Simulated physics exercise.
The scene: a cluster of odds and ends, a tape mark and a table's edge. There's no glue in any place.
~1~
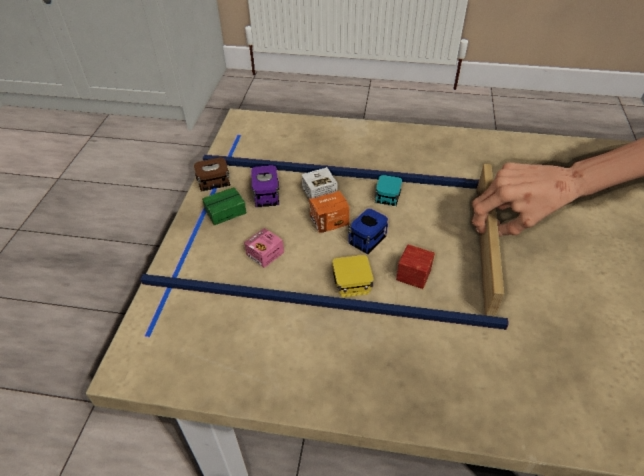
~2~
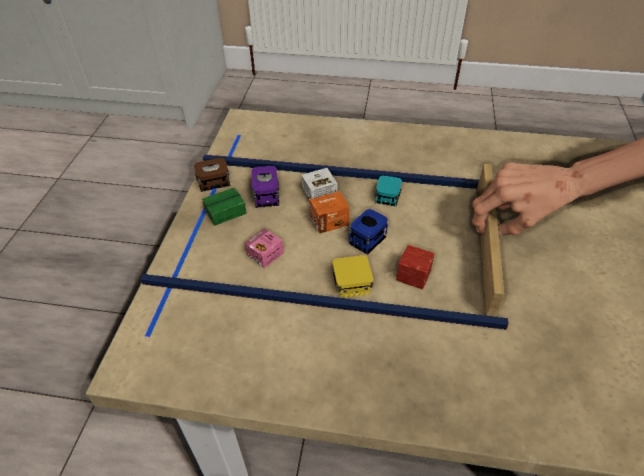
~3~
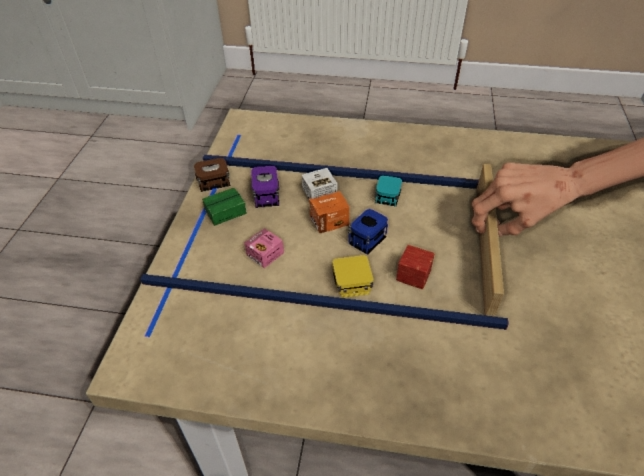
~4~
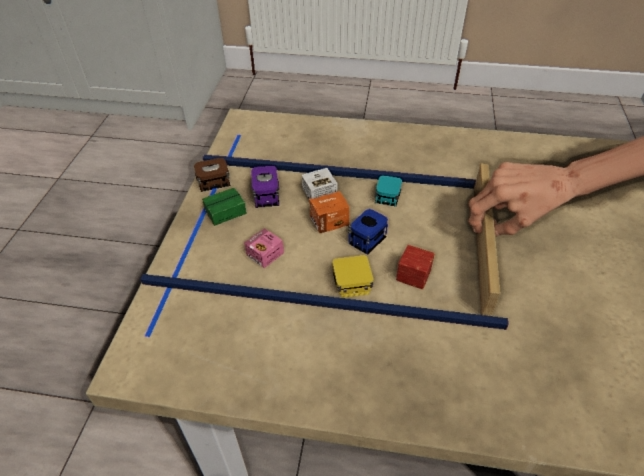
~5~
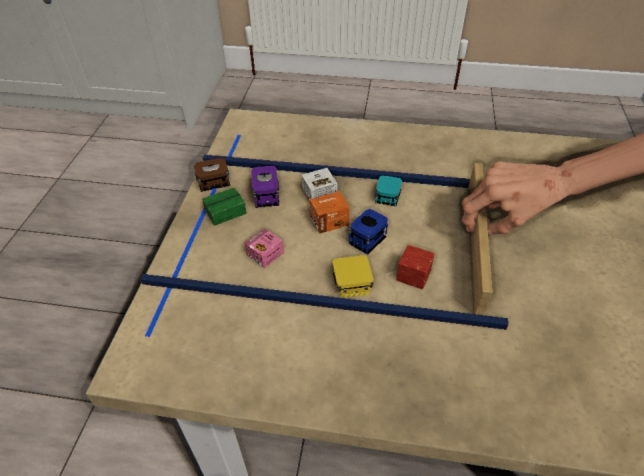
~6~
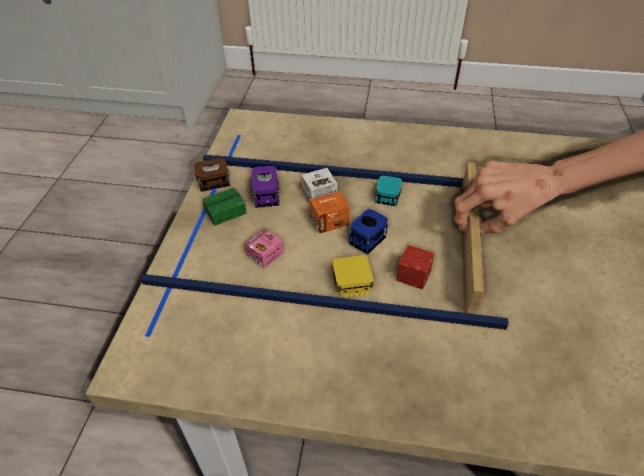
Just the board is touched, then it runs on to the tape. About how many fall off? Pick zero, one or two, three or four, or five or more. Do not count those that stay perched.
Five or more fall off.
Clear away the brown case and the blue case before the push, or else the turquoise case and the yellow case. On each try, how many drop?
It would be 4 and 4.
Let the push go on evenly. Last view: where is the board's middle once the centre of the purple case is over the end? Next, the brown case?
The middle sits near (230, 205) for the first and near (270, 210) for the other.
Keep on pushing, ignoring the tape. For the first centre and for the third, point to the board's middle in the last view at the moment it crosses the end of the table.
Roughly (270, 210) and then roughly (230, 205).
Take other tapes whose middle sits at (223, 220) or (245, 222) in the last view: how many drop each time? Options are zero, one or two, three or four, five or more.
Well, the first gives three to four and the second gives either one or two.
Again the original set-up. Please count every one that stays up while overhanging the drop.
Looks like 1 of them.
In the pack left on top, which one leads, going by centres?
That's the orange box.
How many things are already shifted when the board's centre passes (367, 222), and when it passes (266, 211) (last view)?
Counts: 4, 10.
Early on, none off yet; brown case at rest near (212, 175); green box at rest near (224, 206); purple case at rest near (266, 186).
Finally, the number that fall off is five or more; lost, yellow case, white box, pink box, purple case, green box and brown case.
